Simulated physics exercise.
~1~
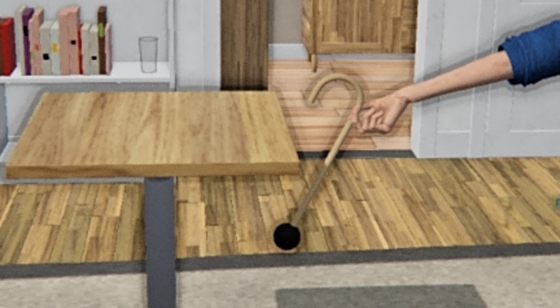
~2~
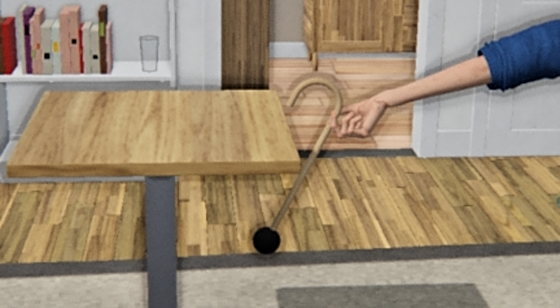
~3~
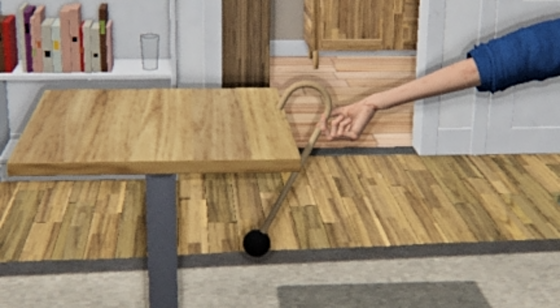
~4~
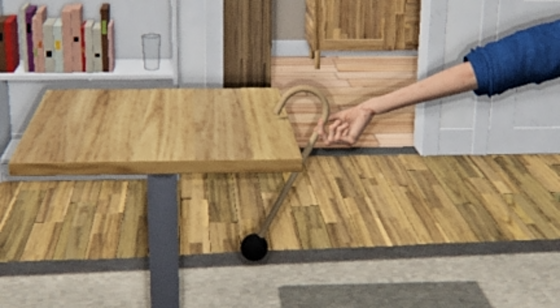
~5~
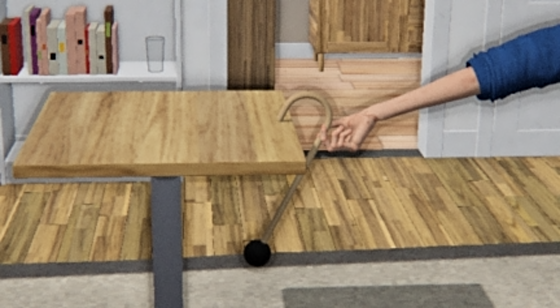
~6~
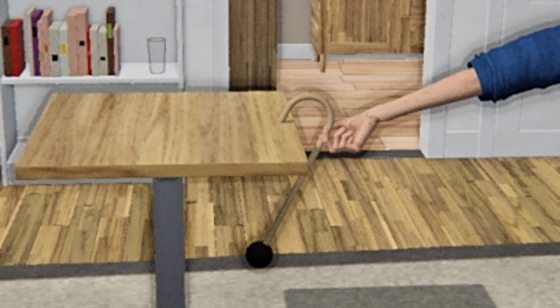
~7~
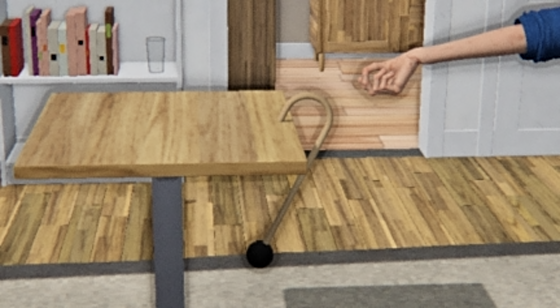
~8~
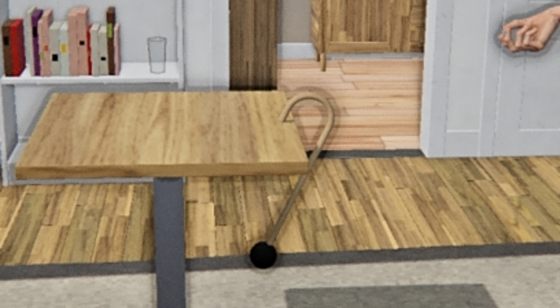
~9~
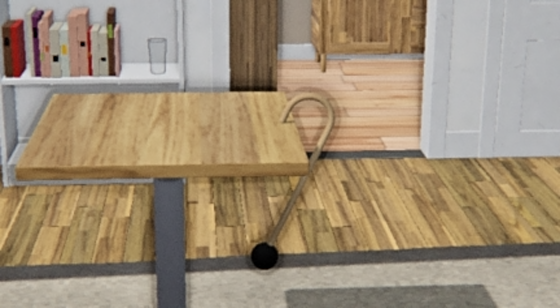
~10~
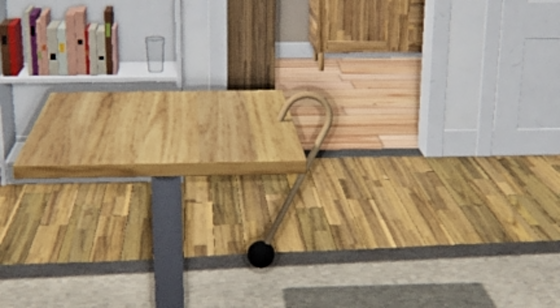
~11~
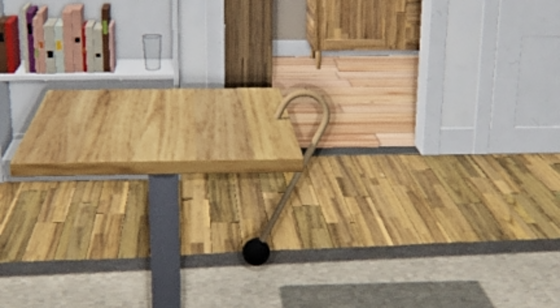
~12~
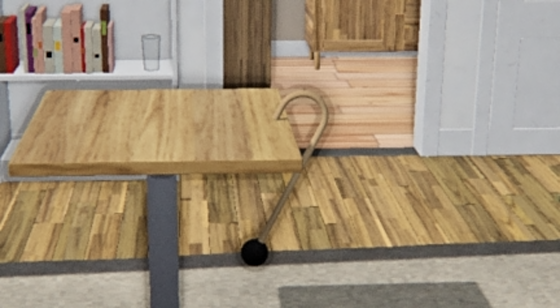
A cane-like black-ended ladle is hooked on a table edge by a hand and stays hanging.
